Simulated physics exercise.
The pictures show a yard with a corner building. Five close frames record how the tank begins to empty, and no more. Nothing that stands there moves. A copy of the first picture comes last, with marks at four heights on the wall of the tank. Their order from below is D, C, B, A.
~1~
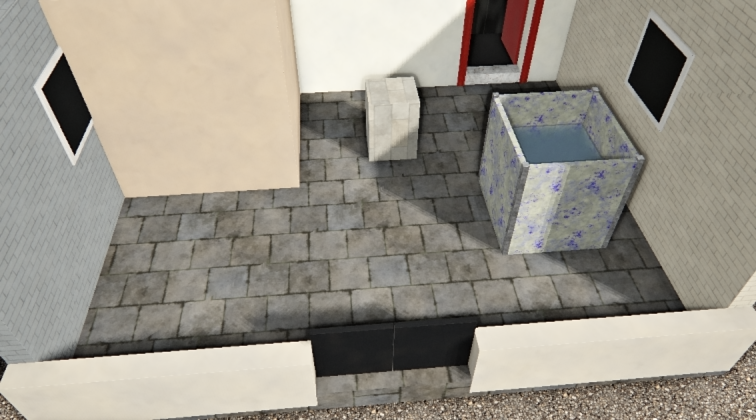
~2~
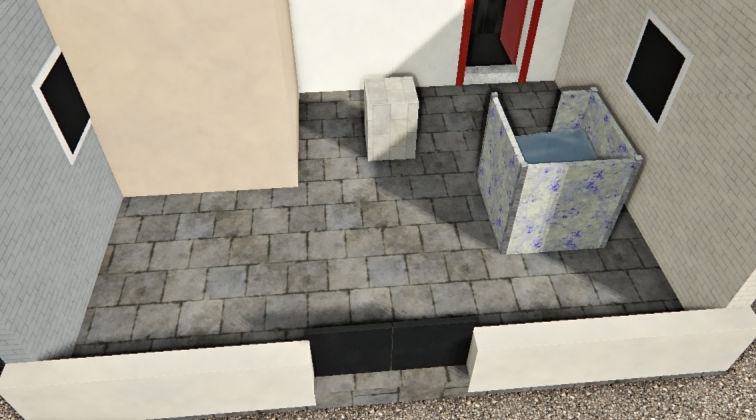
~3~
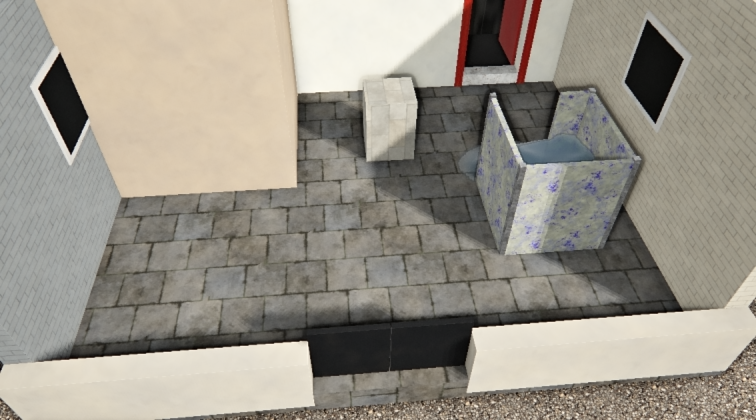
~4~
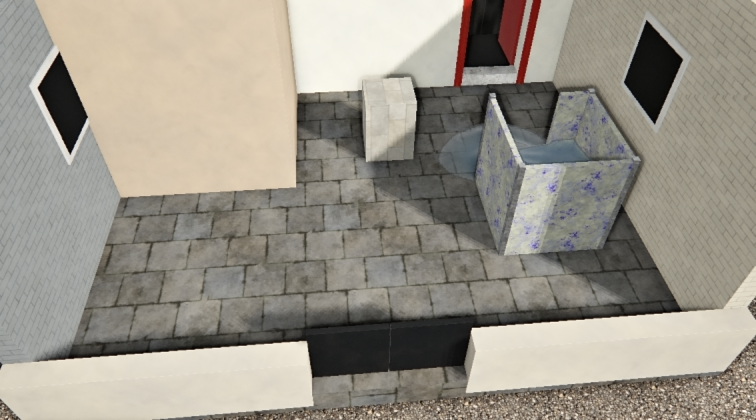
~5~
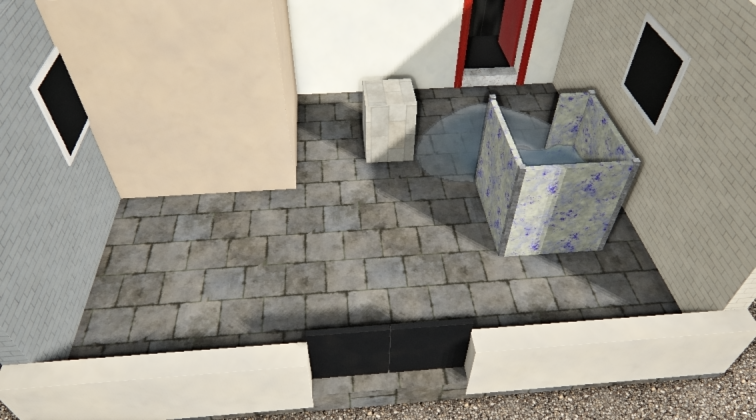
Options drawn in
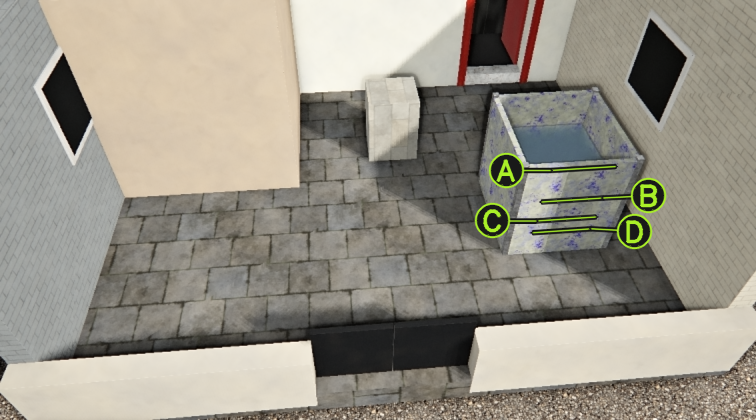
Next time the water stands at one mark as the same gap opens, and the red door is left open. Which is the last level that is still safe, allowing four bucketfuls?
Level C just does it.
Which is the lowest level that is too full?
B it is.
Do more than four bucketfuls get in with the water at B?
Yes, that goes wrong.
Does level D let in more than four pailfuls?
No, not at all.
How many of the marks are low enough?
Two of the four.
In lime, A at (583, 168); B at (572, 199); C at (566, 218); D at (562, 230); from the bottom up D, C, B, A.
Choosing A, dozens of bucketfuls pour in.
Choosing B, about 8 bucketfuls get in.
Choosing C, a bucket or two gets in.
Choosing D, nothing gets over.
